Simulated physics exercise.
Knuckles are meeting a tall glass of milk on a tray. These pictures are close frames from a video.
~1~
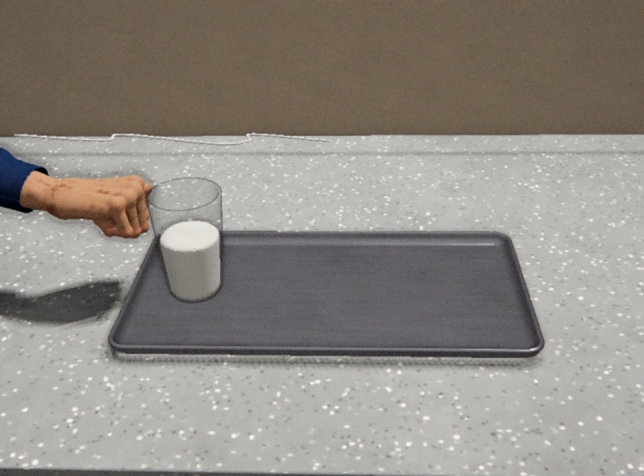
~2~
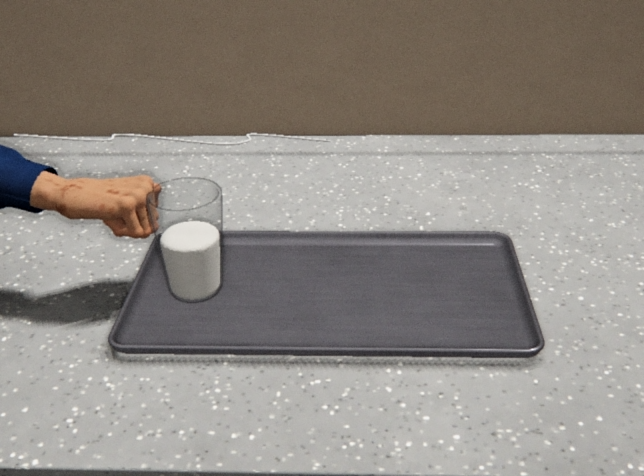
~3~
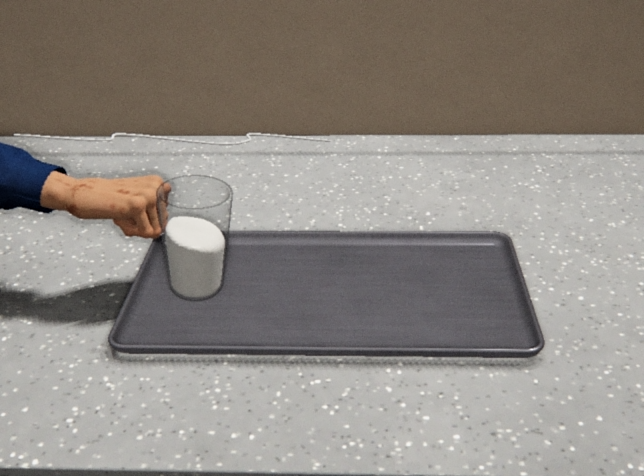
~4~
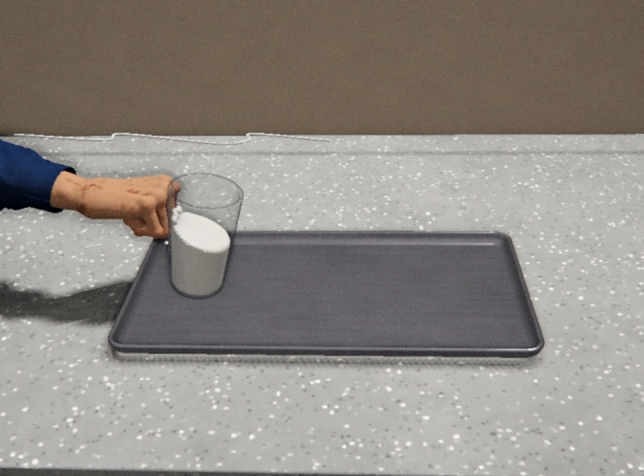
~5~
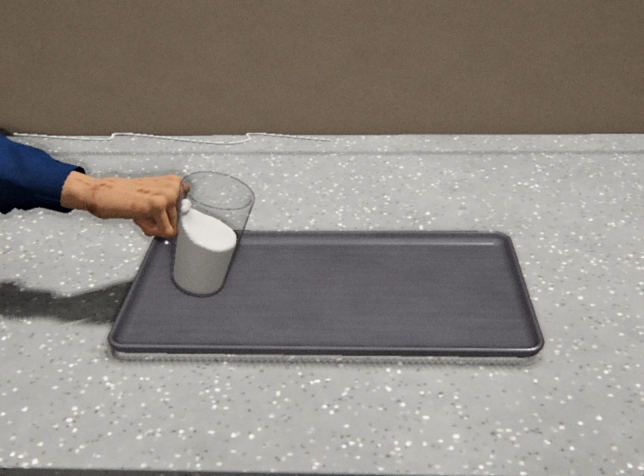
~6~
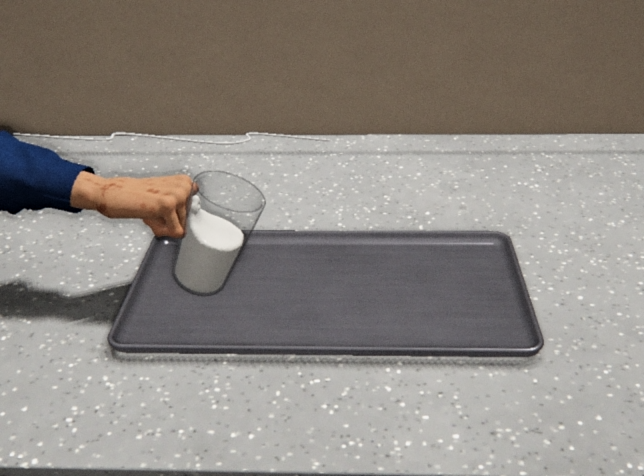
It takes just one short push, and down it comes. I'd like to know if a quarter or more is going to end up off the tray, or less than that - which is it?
Tray keeps under three quarters.
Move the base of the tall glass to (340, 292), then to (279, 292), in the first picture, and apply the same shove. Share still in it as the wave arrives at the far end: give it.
Roughly 85 % and 70 %.
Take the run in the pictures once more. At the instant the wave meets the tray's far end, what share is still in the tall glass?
45 per cent.
A moment on, the tall glass is falling and 100 per cent is in the glass, 0 on the tray and 0 above or beyond its rim.
Next, the tall glass lies on its side and 74 per cent is in the glass, 15 on the tray and 11 above or beyond its rim.
Then the tall glass lies on its side and 35 per cent is in the glass, 57 on the tray and 8 above or beyond its rim.
Later the tall glass lies on its side and 18 per cent is in the glass, 47 on the tray and 35 above or beyond its rim.
At rest 62 per cent is held by tray and glass, 38 is off the tray.
